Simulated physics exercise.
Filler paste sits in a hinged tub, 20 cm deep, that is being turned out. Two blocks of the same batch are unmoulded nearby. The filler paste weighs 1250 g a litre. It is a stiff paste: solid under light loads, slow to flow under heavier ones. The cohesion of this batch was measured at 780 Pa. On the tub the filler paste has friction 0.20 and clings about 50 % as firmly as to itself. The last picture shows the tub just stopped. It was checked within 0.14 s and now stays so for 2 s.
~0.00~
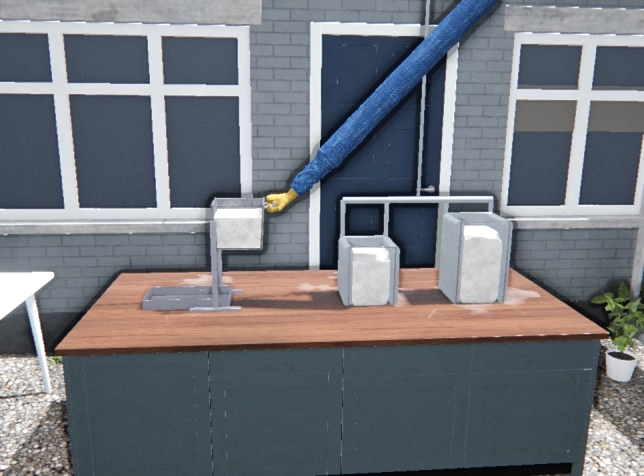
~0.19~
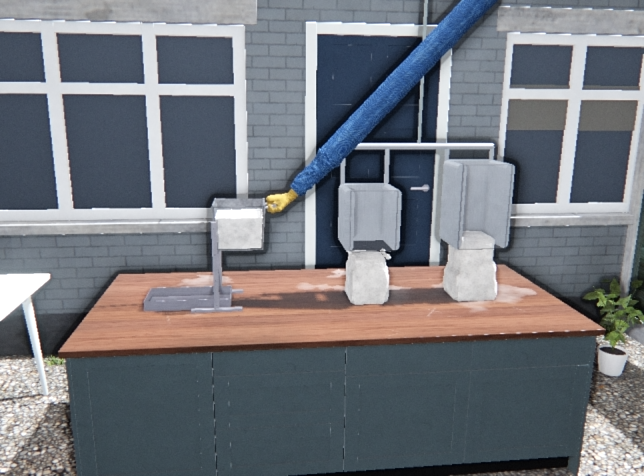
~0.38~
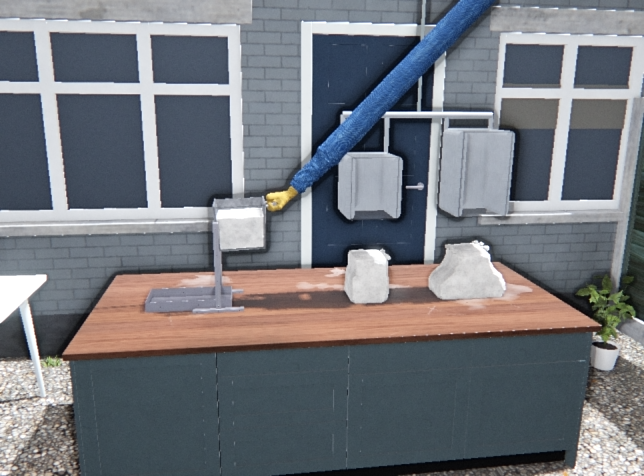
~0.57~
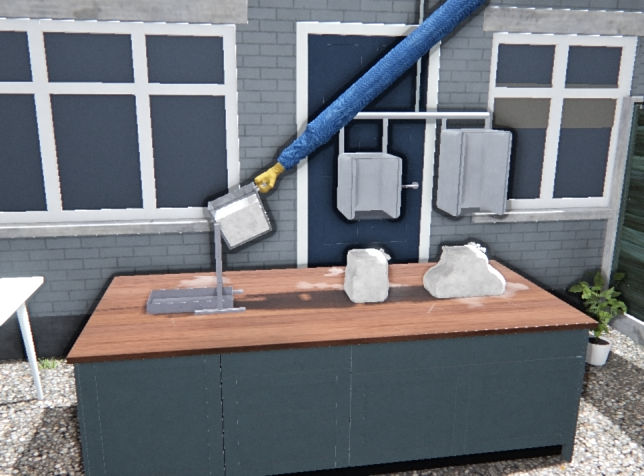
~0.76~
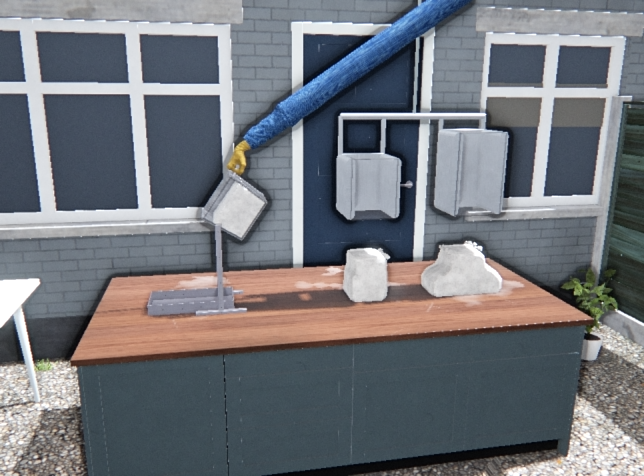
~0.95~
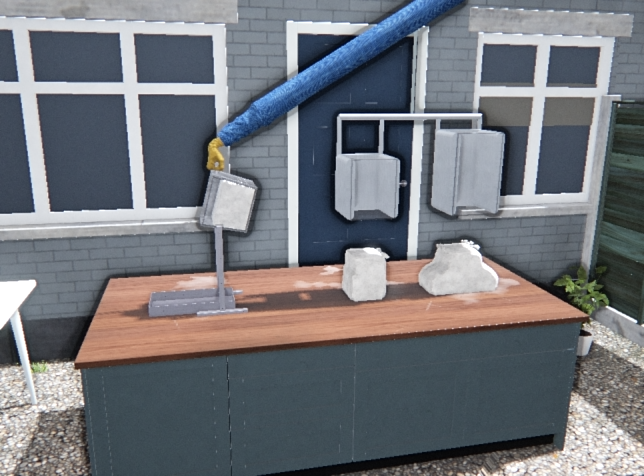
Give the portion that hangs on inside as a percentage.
The portion that hangs on inside is near 100 %.
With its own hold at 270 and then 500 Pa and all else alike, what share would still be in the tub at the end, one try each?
In that order: 65 %, 100 %.
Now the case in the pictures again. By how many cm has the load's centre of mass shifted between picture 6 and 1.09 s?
Roughly 0 cm.
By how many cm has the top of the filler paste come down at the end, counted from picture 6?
Roughly 0 cm.
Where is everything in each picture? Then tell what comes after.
Handle-side rim at (262, 205), tilt 0 degrees; crest of the filler paste at (216, 217); block heights 24 cm, 36 cm (left to right), in the first frame.
Handle-side rim at (263, 206), tilt 0 degrees; crest of the filler paste at (217, 218); block heights 24 cm, 33 cm (left to right), in the second frame.
Handle-side rim at (264, 205), tilt 2 degrees; crest of the filler paste at (260, 216); block heights 23 cm, 25 cm (left to right), in the third frame.
Handle-side rim at (254, 190), tilt 24 degrees; crest of the filler paste at (258, 202); block heights 23 cm, 23 cm (left to right), in the fourth frame.
Handle-side rim at (230, 177), tilt 55 degrees; crest of the filler paste at (241, 186); block heights 23 cm, 23 cm (left to right), in the fifth frame.
Handle-side rim at (212, 177), tilt 75 degrees; crest of the filler paste at (226, 182); block heights 23 cm, 23 cm (left to right), in the sixth frame.
After 1.09 s, the tub is at 75 degrees and holds 100 %.
After 1.26 s, the tub is at 75 degrees and holds 100 %.
After 1.43 s, the tub is at 75 degrees and holds 100 %.
After 1.60 s, the tub is at 75 degrees and holds 100 %.
After 2.95 s, the tub is at 75 degrees and holds 100 %.
